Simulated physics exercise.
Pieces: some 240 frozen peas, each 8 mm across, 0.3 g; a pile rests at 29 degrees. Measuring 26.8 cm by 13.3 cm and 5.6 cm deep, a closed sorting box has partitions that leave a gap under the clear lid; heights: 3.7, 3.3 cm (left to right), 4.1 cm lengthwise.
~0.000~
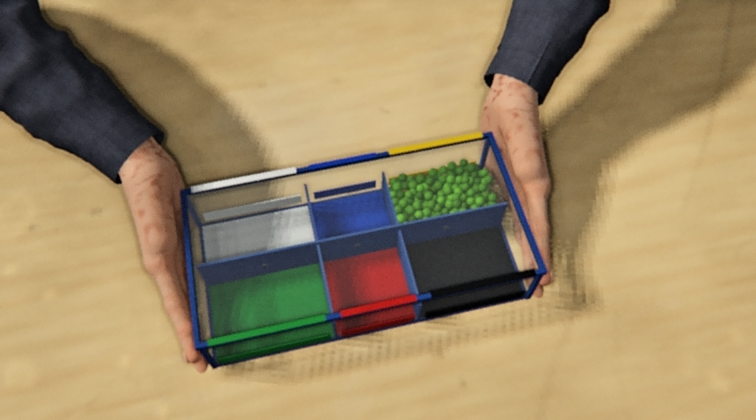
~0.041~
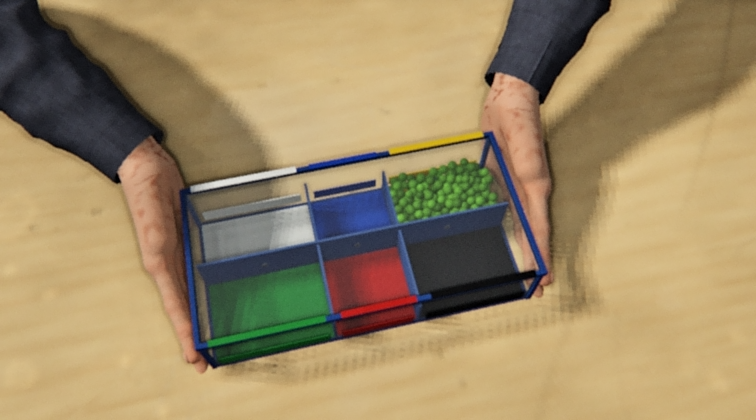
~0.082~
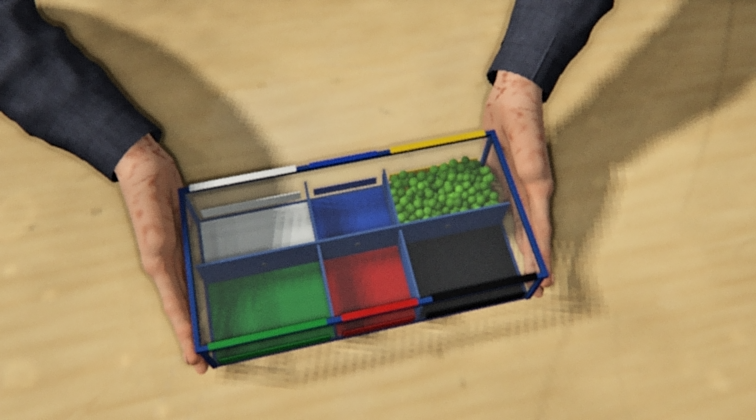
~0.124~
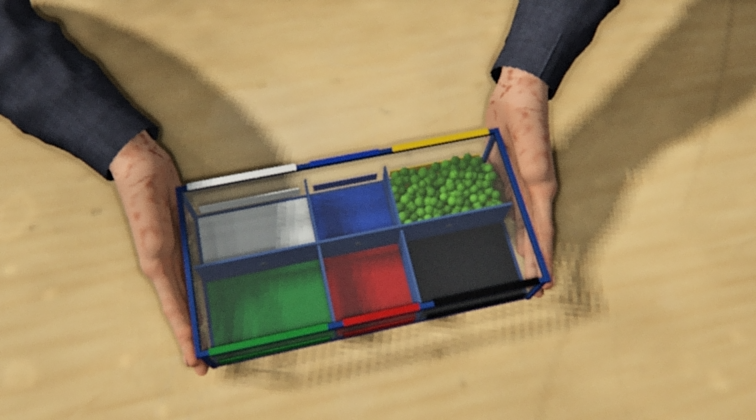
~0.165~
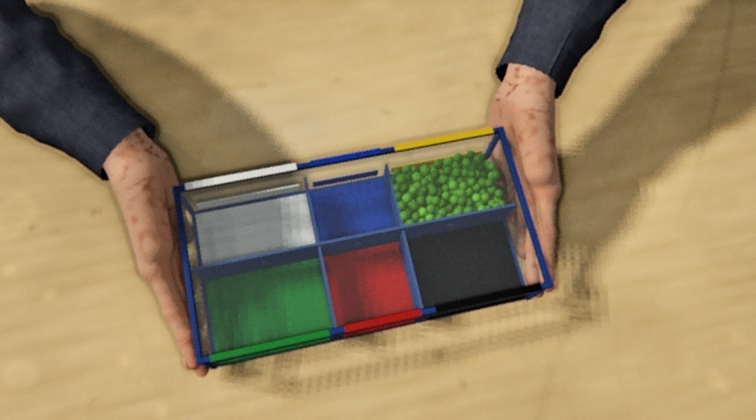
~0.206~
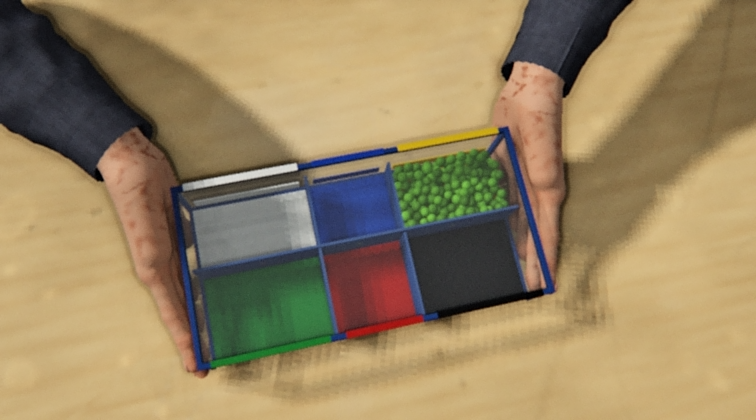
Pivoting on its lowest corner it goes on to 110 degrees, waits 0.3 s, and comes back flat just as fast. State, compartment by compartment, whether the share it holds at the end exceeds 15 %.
Red: Does not exceed; blue: Does not exceed; green: Does not exceed; yellow: Exceeds; white: Does not exceed; black: Exceeds.
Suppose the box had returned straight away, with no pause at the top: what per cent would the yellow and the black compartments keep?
In per cent: Yellow 75; black 20.
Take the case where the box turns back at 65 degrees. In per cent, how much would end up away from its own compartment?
About 10 per cent.
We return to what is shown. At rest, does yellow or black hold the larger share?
I'd say the yellow side has more in it.
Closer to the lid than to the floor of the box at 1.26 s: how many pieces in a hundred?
Estimate: Near 70 per cent.
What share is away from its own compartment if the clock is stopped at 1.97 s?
It comes to some 20 per cent.
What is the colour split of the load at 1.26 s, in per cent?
Shares - red: 5, blue: 0, green: 0, yellow: 80, white: 0, black: 20.
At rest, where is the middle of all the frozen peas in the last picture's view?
Est. centre at rest: (446, 218) px.
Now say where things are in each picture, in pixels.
The first frame shows box tilt 0 degrees, front corners at (200, 344) and (540, 270); yellow 100 %.
The second frame shows box tilt 1 degrees, front corners at (200, 345) and (541, 271).
The third frame shows box tilt 3 degrees, front corners at (201, 347) and (542, 273), lowest corner right front.
The fourth frame shows box tilt 7 degrees, front corners at (201, 352) and (544, 278), lowest corner right front.
The fifth frame shows box tilt 11 degrees, front corners at (202, 358) and (546, 283), lowest corner right front.
The sixth frame shows box tilt 16 degrees, front corners at (203, 364) and (548, 289), lowest corner right front; yellow 100 %. Its pace works out near 110 degrees a second.
Then, at 1.26 s, tilt 110 degrees; red 5 %, yellow 80 %, black 20 %.
Then, at 1.97 s, tilt 57 degrees; red 5 %, yellow 80 %, black 20 %.
After 2.71 s, tilt 0 degrees; red 5 %, yellow 75 %, black 20 %.
In the end, at 3.2 s, red 5 %, blue 0 %, green 0 %, yellow 75 %, white 0 %, black 20 %.
